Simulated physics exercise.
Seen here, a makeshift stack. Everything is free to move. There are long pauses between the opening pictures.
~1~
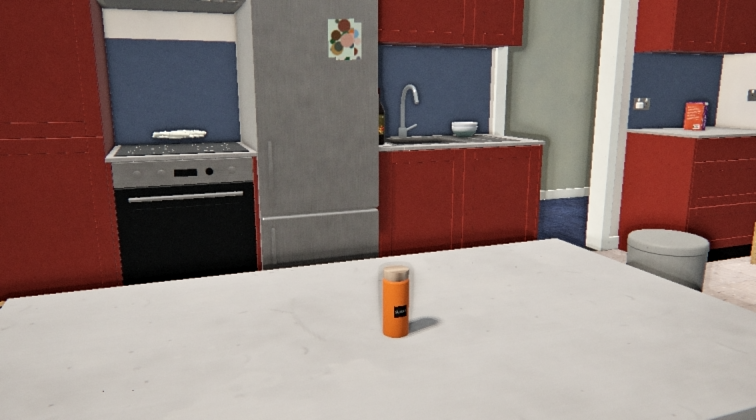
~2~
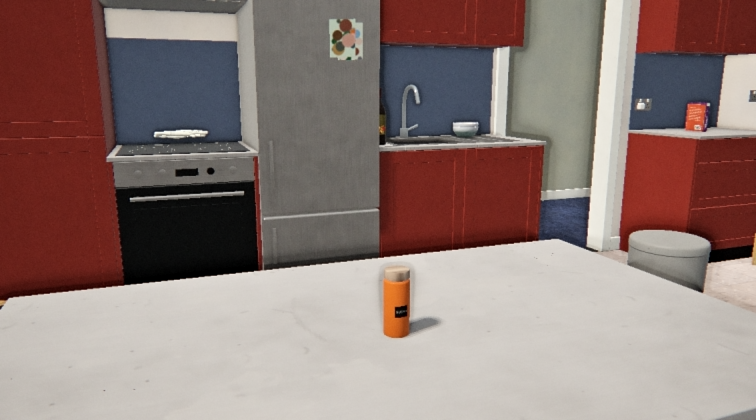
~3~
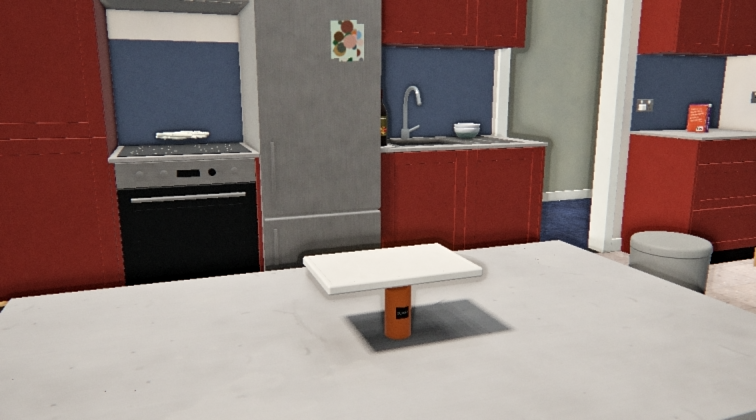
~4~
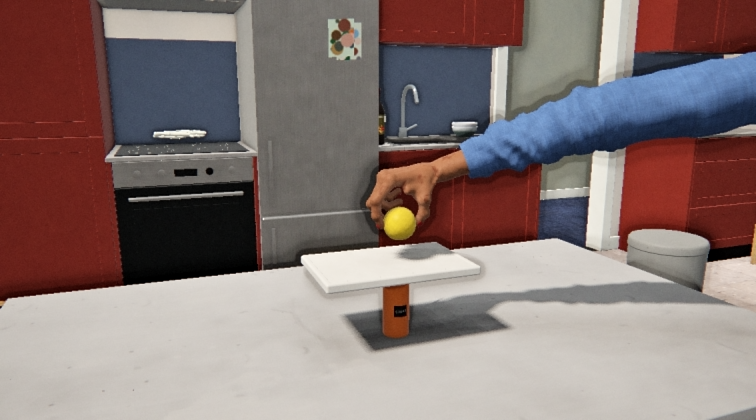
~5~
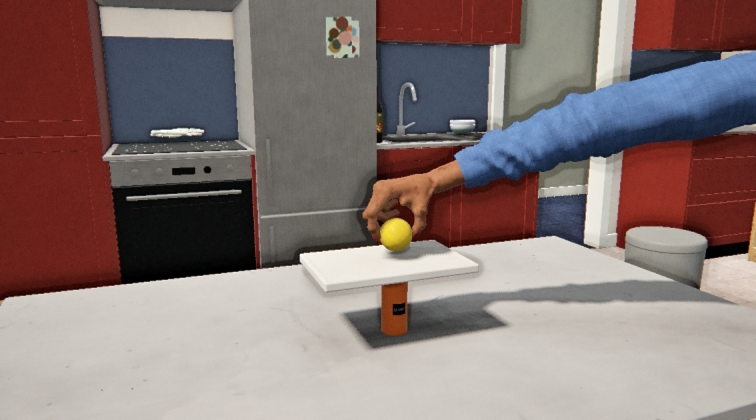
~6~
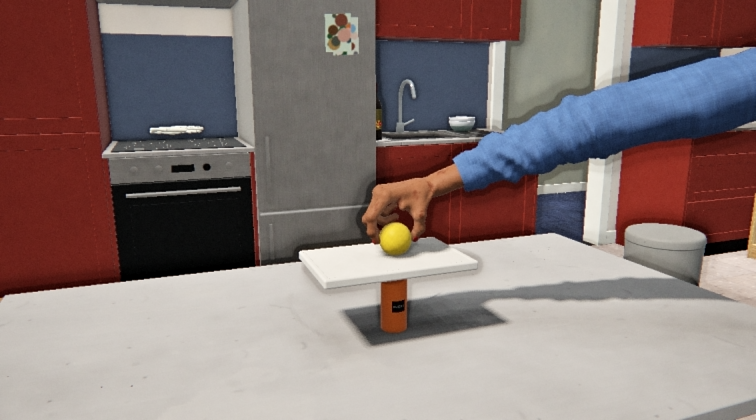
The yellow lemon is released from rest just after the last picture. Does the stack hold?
Here the stack keeps its balance.
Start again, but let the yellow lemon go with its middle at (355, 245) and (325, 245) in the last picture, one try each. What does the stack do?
First, it loses its balance; second, it loses its balance.
Then, 0.30 s past the last view, nothing moves.
Then, 0.70 s past the last view, yellow lemon resting near (395, 239).
Finally, all 3 still in place. Final places as the last picture's camera would see them, yellow lemon near (394, 240). The stack holds.
